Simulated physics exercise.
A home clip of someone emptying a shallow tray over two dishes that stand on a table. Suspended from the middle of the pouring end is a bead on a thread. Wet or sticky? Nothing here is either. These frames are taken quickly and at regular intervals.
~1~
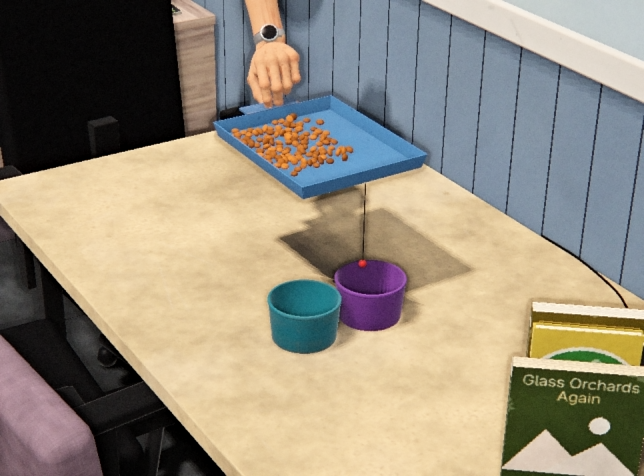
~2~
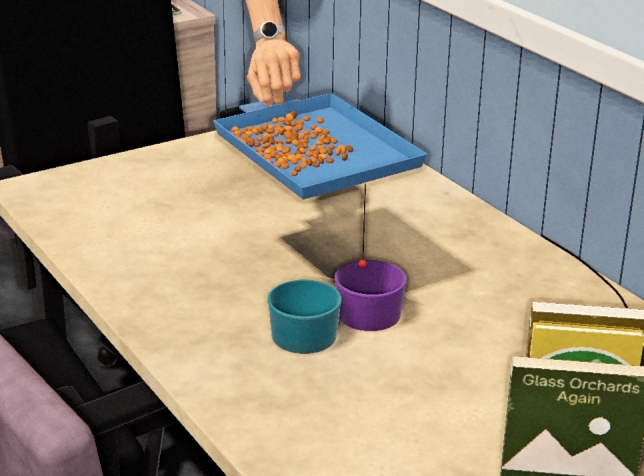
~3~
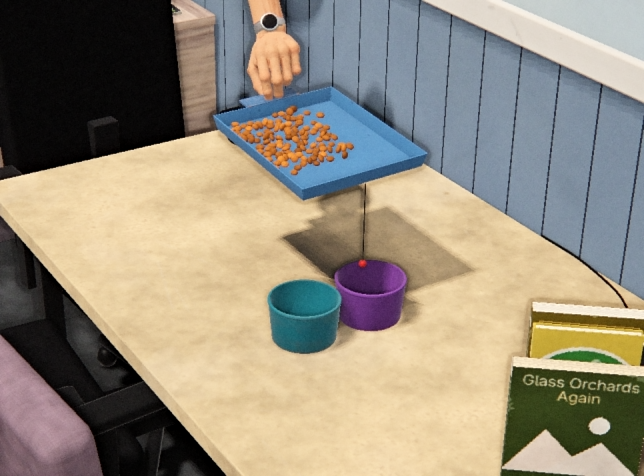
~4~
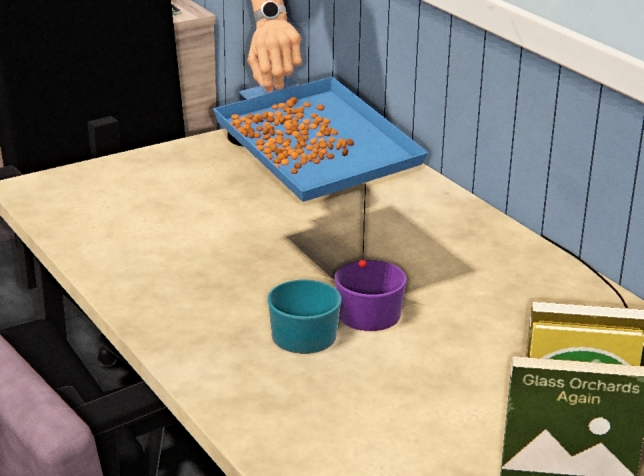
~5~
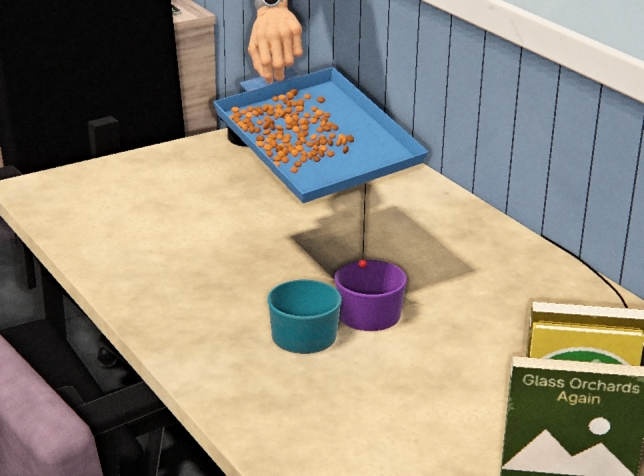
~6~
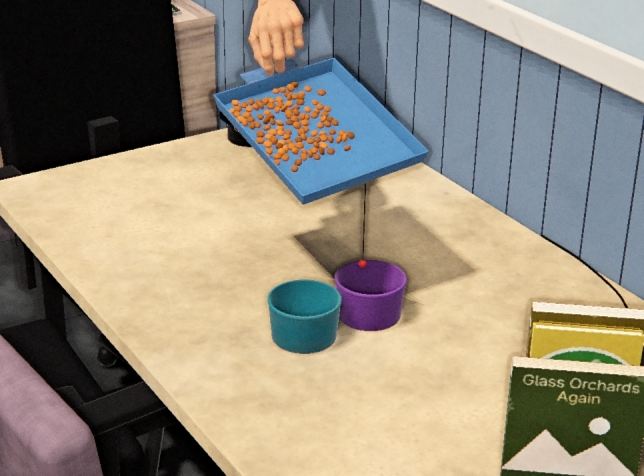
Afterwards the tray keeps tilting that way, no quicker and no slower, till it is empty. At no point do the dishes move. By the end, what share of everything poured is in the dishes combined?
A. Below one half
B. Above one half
B.
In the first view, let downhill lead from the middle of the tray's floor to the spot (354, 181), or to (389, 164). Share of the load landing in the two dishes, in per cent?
I'd say some 50 in a hundred at first, then 0 in a hundred.
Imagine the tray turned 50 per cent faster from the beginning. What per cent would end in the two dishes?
That works out at about 80 percent.
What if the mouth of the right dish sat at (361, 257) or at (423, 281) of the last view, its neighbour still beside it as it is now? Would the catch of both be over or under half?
Placing 1: A minority of it. Placing 2: A minority of it.
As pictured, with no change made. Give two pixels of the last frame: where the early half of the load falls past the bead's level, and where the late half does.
Around (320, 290), followed by around (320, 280).
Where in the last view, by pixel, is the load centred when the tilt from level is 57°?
Close to (321, 186).
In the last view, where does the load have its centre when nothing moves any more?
I'd place the middle at about (306, 331).
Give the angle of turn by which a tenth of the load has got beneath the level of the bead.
A tilt of roughly 70°.
Shortly afterwards, tray tipped steeply; all but a few on the tray; a little in the air.
Next, tray tipped right over; near a third on the tray; near a third in the left dish; only a few in the right dish; only a few outside both; near a quarter in the air.
Some moments later, tray tipped past a quarter turn; the bulk in the left dish; a little in the right dish; a little outside both.
In the end, tray tipped past a quarter turn; the bulk in the left dish; a little in the right dish; a little outside both.
